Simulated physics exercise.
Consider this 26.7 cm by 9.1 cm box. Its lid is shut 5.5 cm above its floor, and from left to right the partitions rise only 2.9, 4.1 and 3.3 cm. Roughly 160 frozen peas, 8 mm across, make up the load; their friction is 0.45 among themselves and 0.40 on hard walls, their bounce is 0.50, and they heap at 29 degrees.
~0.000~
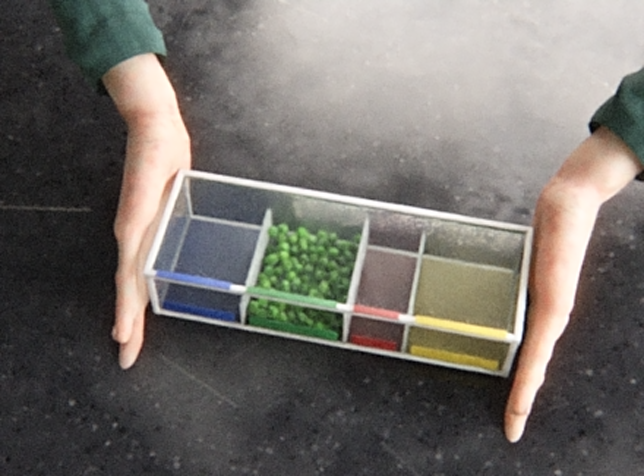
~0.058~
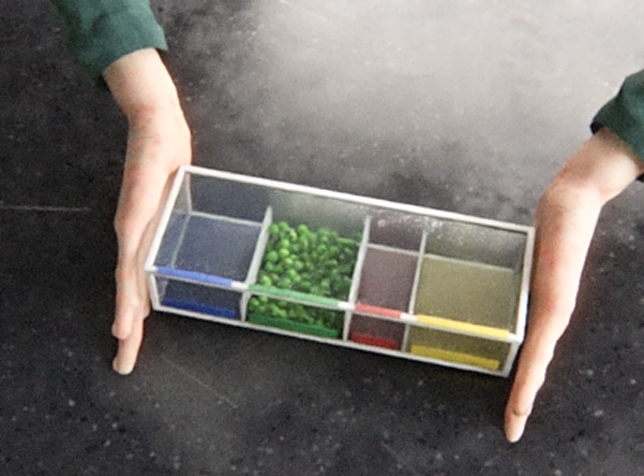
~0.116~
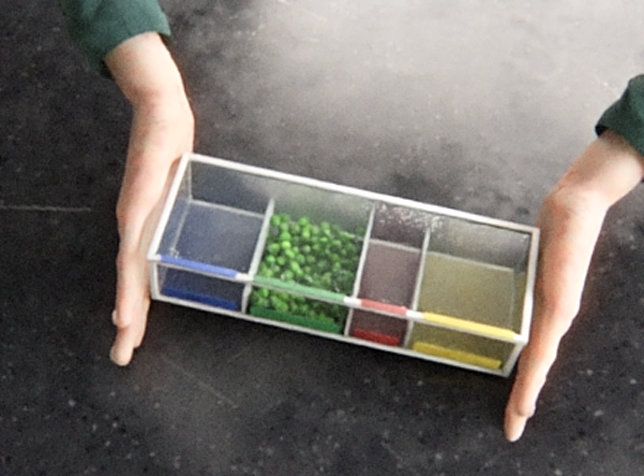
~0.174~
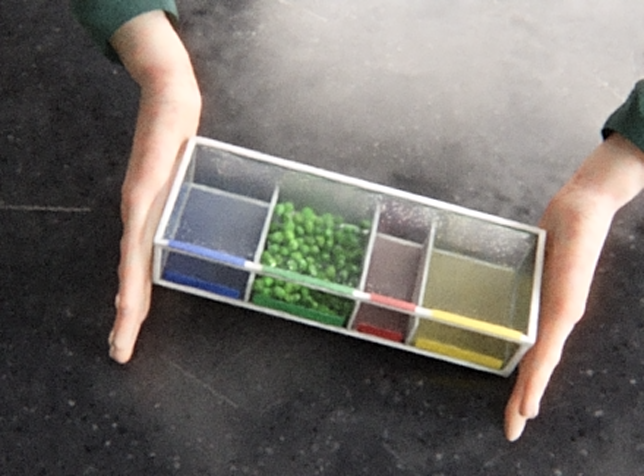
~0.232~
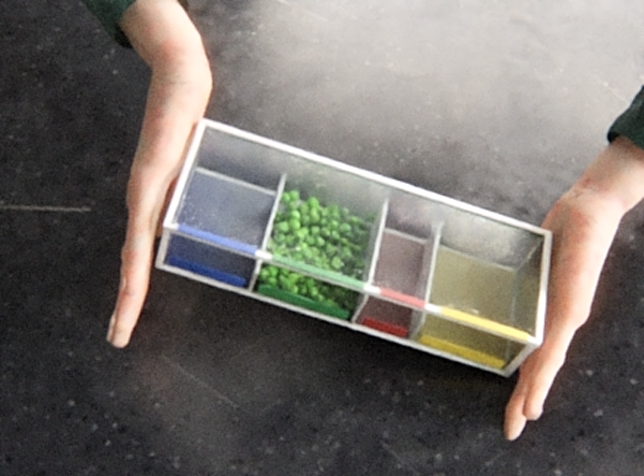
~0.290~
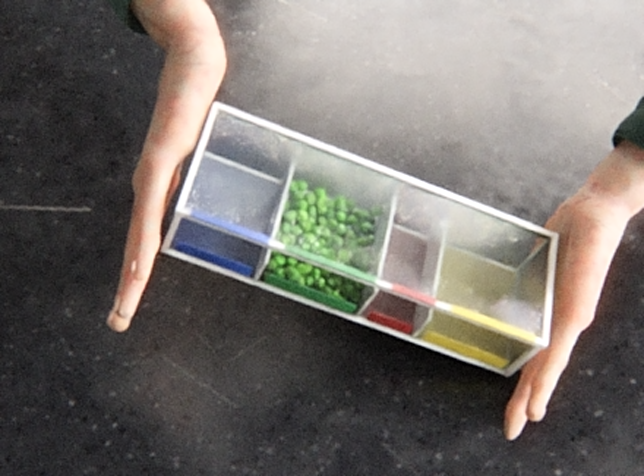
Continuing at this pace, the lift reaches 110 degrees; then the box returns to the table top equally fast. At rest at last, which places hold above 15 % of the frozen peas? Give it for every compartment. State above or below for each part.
Red: Fails to beat the threshold, blue: Fails to beat the threshold, green: Beats the threshold, yellow: Beats the threshold.
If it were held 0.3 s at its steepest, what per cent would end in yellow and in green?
Result - yellow: 35 %, green: 60 %.
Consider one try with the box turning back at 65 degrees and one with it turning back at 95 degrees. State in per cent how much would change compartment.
First try: Around 0 %; second try: Around 35 %.
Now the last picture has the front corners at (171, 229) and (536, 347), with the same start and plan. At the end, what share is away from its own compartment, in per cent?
It comes to around 35 per cent in that case.
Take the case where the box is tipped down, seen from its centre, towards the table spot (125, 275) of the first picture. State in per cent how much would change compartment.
About 100 per cent.
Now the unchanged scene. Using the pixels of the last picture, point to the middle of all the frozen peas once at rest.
When it all comes to rest, the middle is near (350, 283).
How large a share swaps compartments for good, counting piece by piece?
It works out to about 40 per cent.
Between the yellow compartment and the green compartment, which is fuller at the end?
That would be the green compartment.
After 1.49 s, tilt 110 degrees; red 5 %, green 75 %, yellow 20 %.
After 2.29 s, tilt 49 degrees; red 10 %, green 60 %, yellow 35 %.
After 3.11 s, tilt 0 degrees; red 10 %, green 60 %, yellow 35 %.
By 3.7 s all is still; red 10 %, blue 0 %, green 60 %, yellow 35 %.
